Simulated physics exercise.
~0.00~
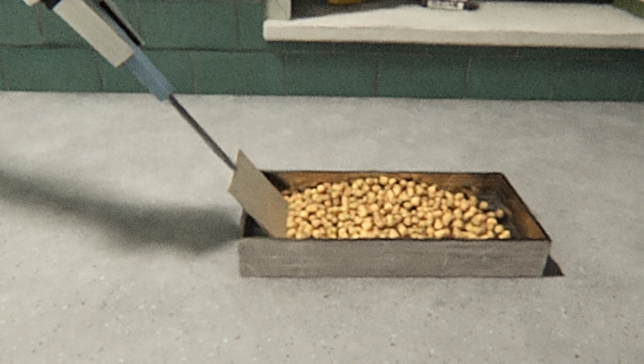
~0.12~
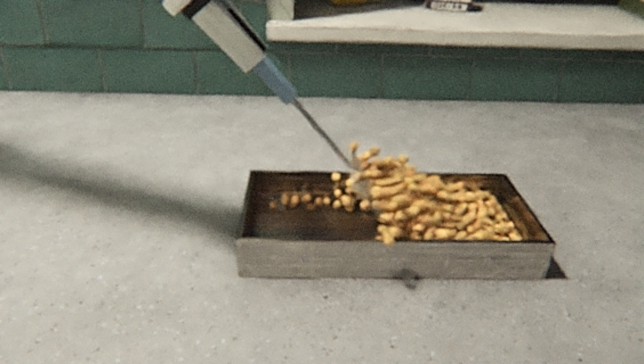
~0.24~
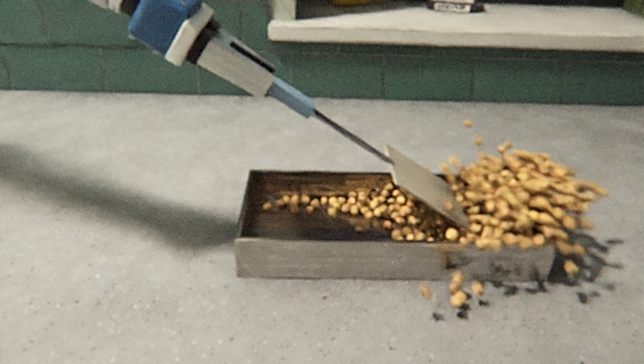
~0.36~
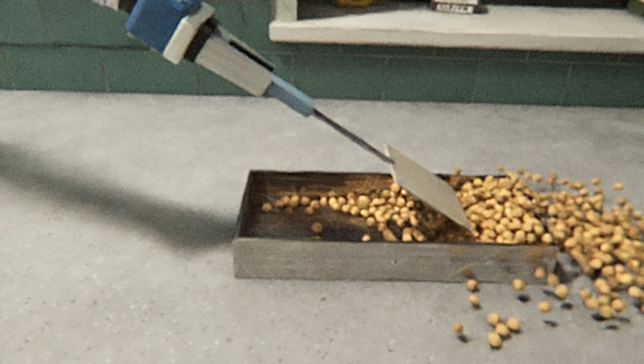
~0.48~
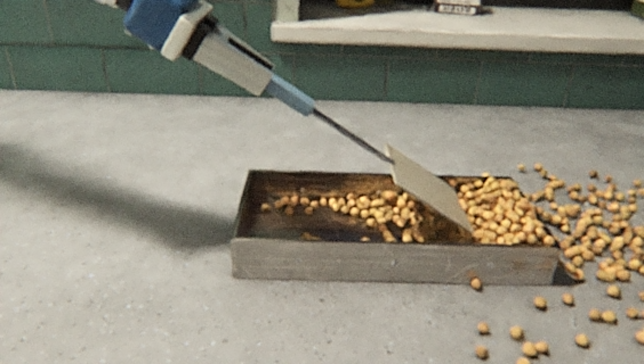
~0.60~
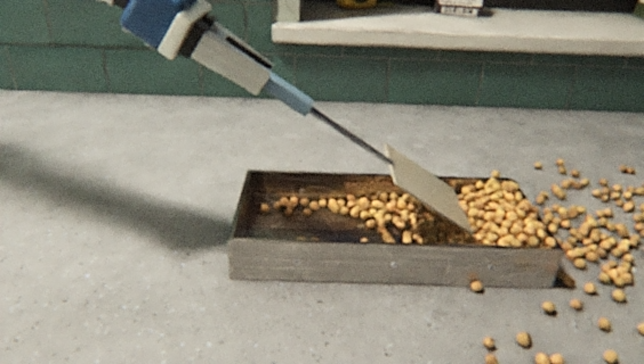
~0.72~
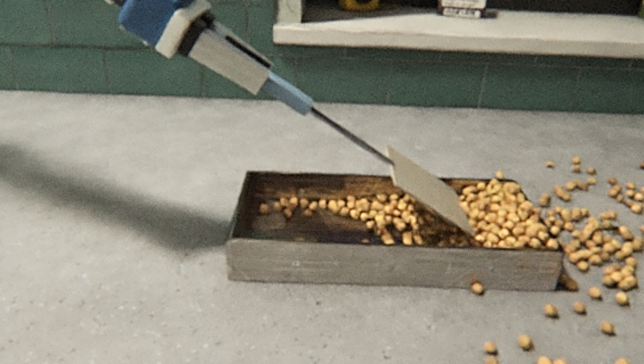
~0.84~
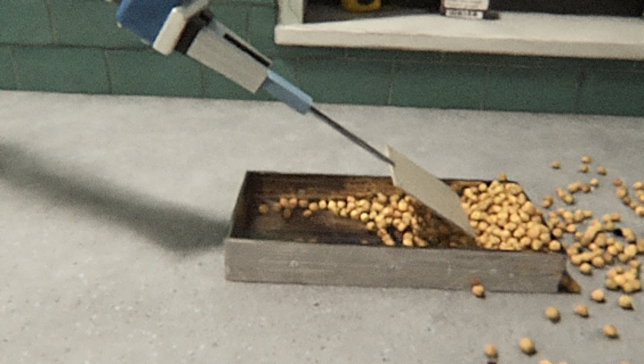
We see a robotic arm push a flat turner rightward through a roasting tin of dried chickpeas, heaping them up until many spill over the right end. The turner stops in the tin, with some chickpeas left inside and others scattered across the grey surface.
